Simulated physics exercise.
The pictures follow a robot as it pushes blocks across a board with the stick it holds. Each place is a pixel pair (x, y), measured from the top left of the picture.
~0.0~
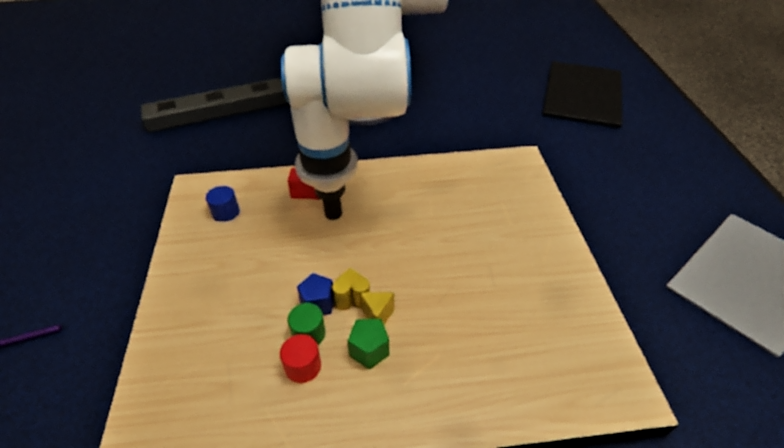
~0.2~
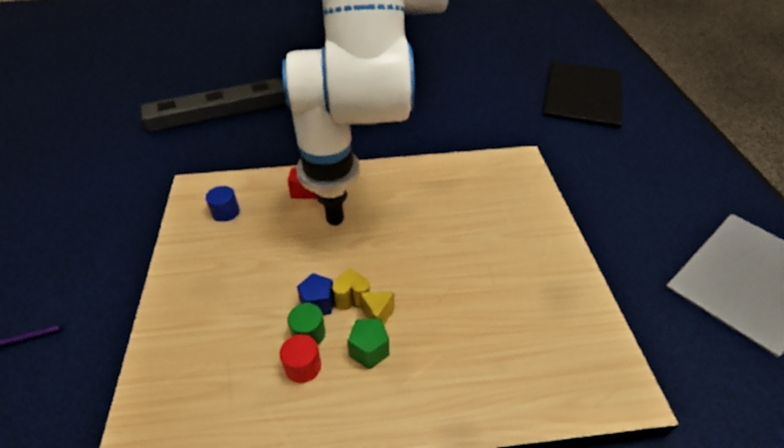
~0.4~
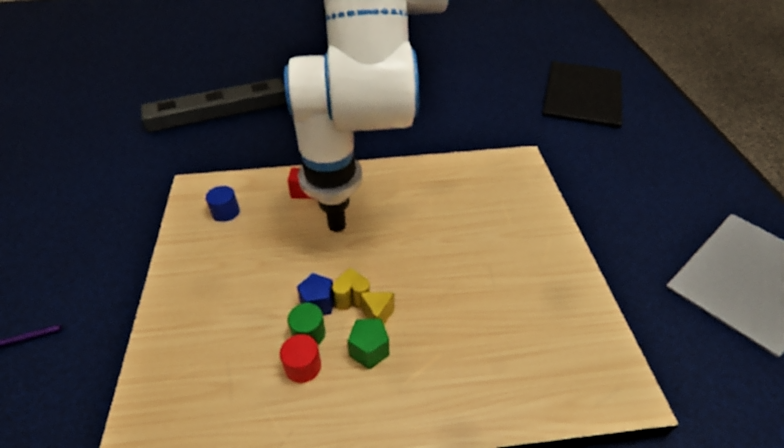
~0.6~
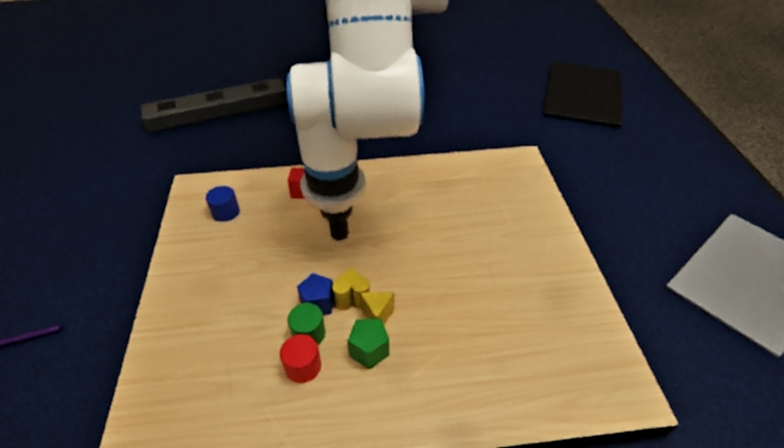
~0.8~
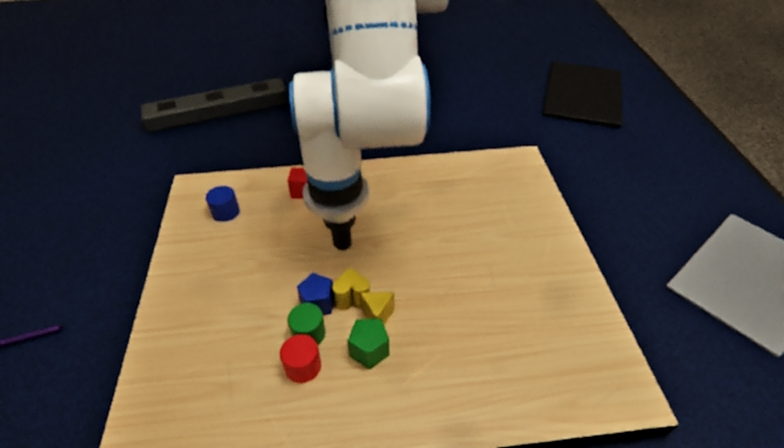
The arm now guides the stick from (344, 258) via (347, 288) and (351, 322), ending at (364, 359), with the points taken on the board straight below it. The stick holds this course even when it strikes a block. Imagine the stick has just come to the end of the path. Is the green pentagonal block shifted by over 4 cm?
My answer is yes.
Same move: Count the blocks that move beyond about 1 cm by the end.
Expect three or more.
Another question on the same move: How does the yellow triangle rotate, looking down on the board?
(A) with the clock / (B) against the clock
B - against the clock.
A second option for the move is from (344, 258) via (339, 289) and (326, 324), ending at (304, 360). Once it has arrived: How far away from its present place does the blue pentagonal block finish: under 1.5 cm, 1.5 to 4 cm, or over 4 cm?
The answer here is from 1.5 to 4 cm.
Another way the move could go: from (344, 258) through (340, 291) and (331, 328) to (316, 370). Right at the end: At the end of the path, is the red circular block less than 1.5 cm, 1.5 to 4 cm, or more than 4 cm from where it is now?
Between 1.5 and 4 cm.
The first path, step by step. One third of the way, stick (345, 276); yellow heart-shaped block (351, 291), turned 15° clockwise; yellow triangle (378, 305), turned 30° anticlockwise.
Two thirds of the way, stick (350, 310); yellow heart-shaped block (368, 324), turned 20° anticlockwise; green pentagonal block (379, 353), turned 40° clockwise; yellow triangle (402, 326), turned 55° anticlockwise.
At the end, stick (363, 347); red circular block in place; blue pentagonal block in place; yellow heart-shaped block (388, 351), turned 25° anticlockwise; green pentagonal block (400, 381), turned 40° clockwise; yellow triangle (414, 335), turned 115° anticlockwise.
